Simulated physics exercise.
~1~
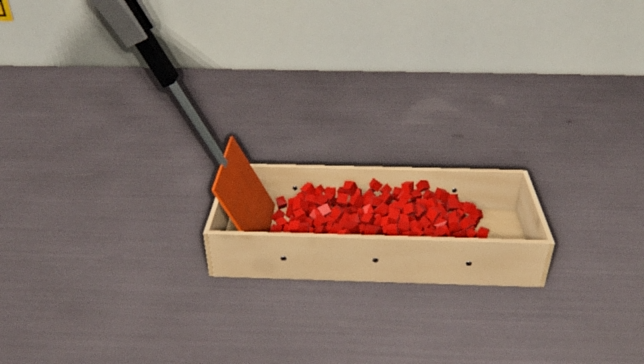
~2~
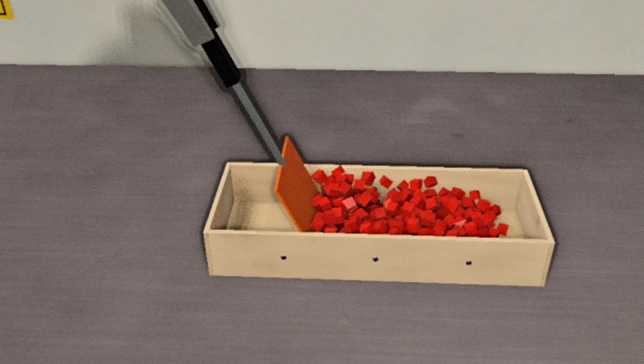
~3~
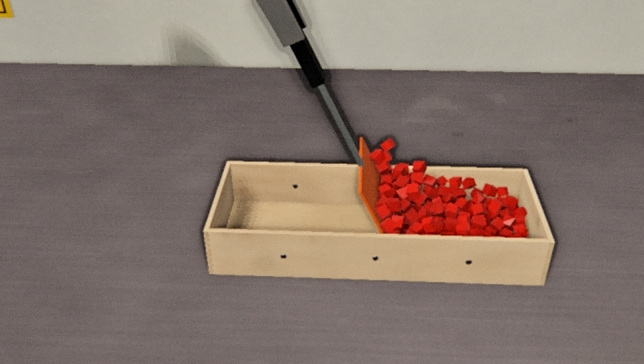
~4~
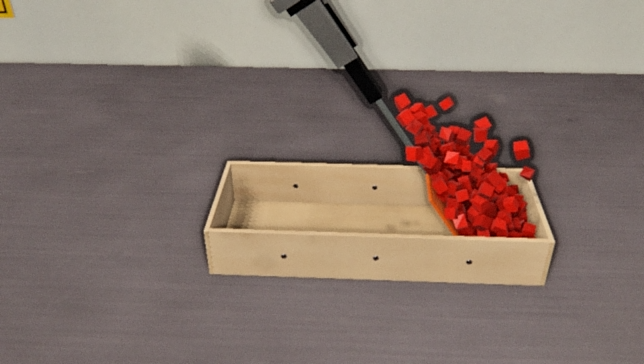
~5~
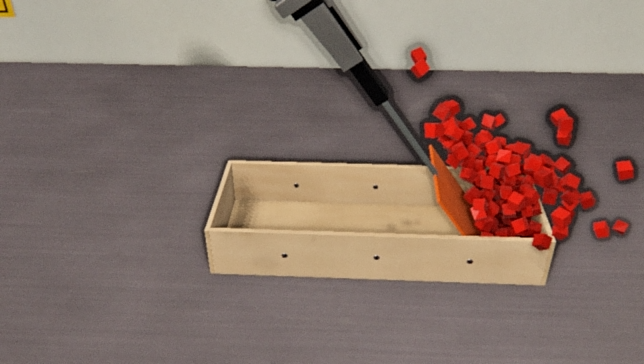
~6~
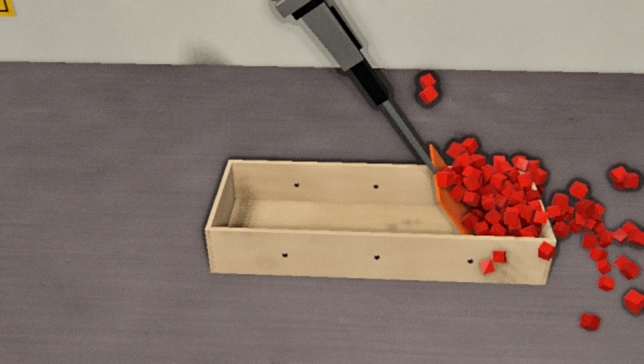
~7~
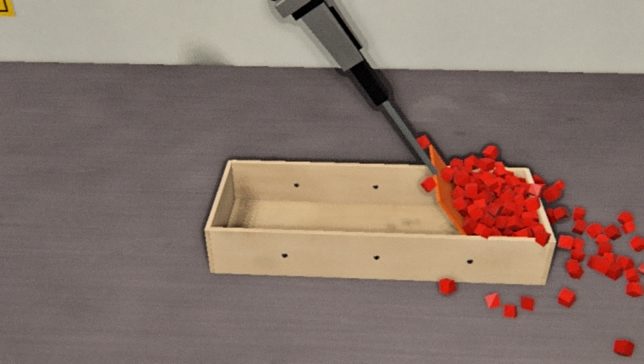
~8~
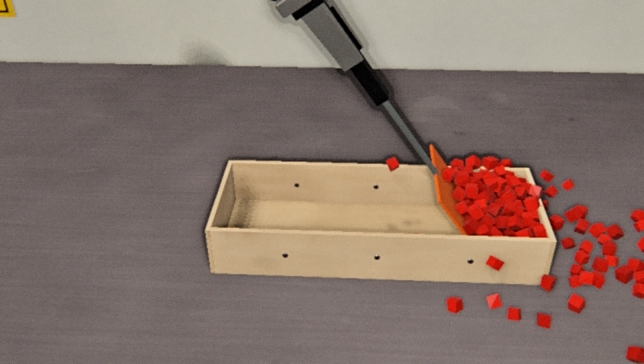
In this clip, a robotic arm holding an orange spatula pushes a heap of red cubes rightward along a pale rectangular tray until they pile up and spill over its right end, leaving many heaped inside and others scattered on the table.
